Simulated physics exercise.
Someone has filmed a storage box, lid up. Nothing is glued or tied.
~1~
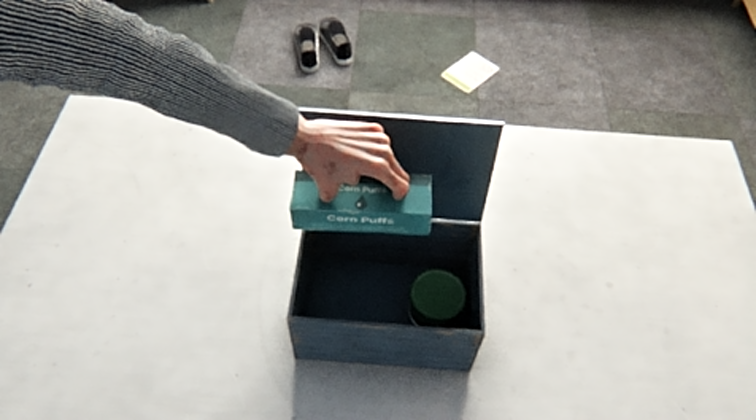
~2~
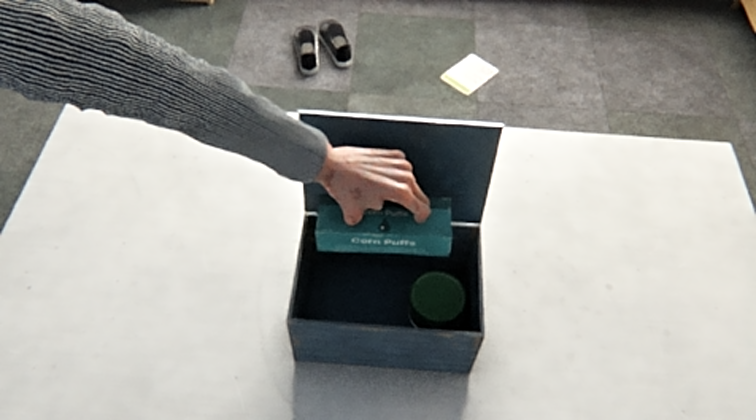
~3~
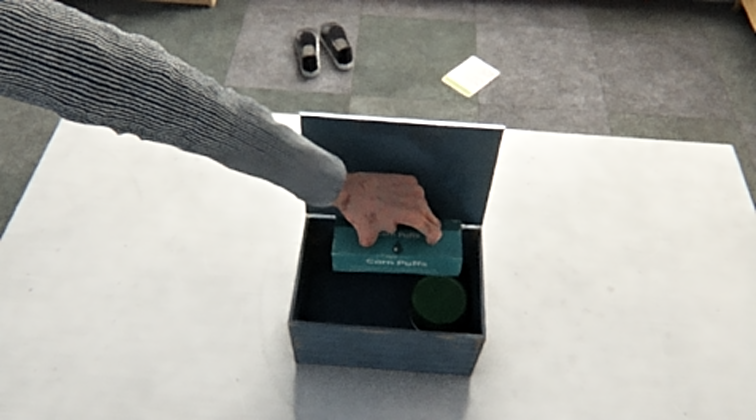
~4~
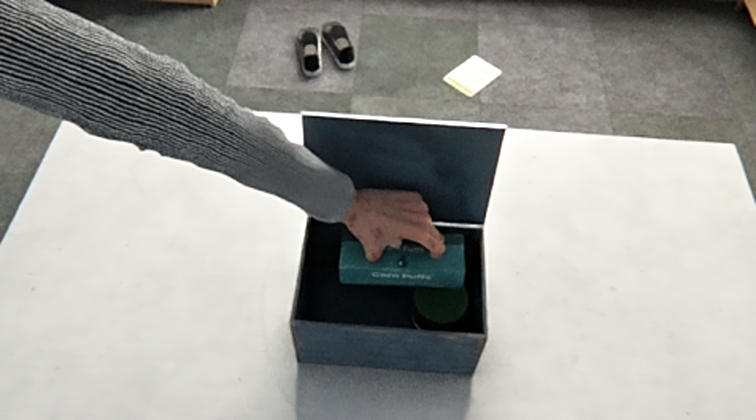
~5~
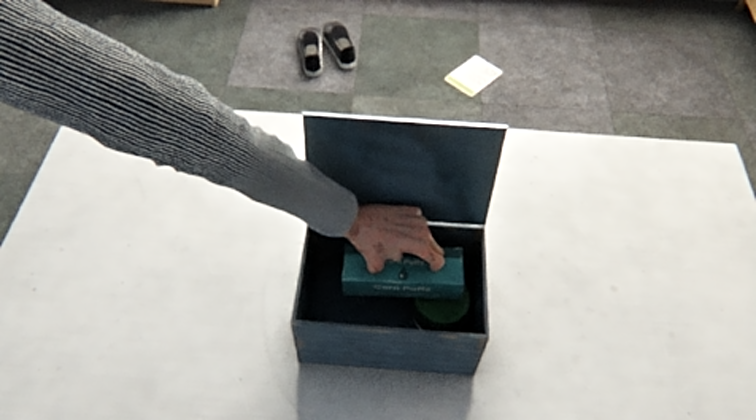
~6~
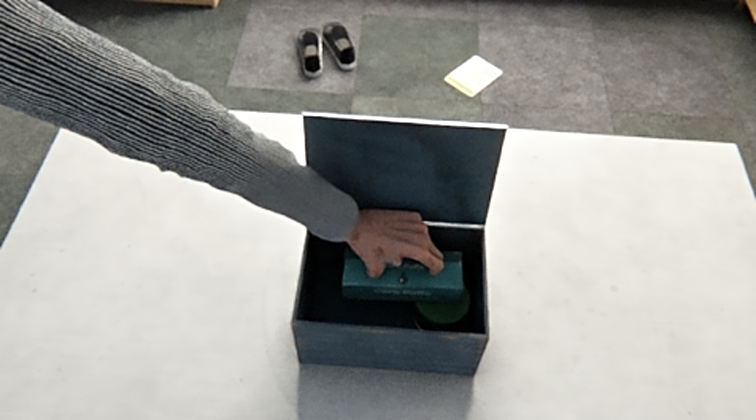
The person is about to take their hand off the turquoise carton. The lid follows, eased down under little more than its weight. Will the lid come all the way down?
The lid closes.
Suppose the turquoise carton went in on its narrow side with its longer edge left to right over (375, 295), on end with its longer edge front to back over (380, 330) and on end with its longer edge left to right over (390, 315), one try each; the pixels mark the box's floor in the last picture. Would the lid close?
First, it closes; second, it stays ajar; third, it is held up.
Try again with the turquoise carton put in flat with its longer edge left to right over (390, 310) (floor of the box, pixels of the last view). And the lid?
Then it shuts flat.
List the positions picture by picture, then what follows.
The first picture shows still above its spot; turquoise carton (362, 202); green tub (436, 302).
The second picture shows still above its spot; turquoise carton (384, 225); green tub (436, 304).
The third picture shows still above its spot; turquoise carton (397, 246); green tub (437, 306).
The fourth picture shows still above its spot; turquoise carton (402, 259); green tub (439, 306).
The fifth picture shows still above its spot; turquoise carton (403, 272); green tub (440, 306).
The sixth picture shows in place under the hand; turquoise carton (402, 276).
Then, 1.10 s after the last picture, lid starting down; turquoise carton tipped 27° from how it was near (392, 280).
Then, 1.60 s after the last picture, lid 54° above the rim; turquoise carton tipped 27° from how it was near (392, 280).
Then, 1.90 s after the last picture, lid 24° above the rim; turquoise carton tipped 26° from how it was near (393, 279).
Then, 2.70 s after the last picture, lid shut; turquoise carton tipped 26° from how it was near (393, 278).
At rest, lid shut; left askew, turquoise carton; green tub in place. Seen from the same camera at the end, turquoise carton near (393, 278).
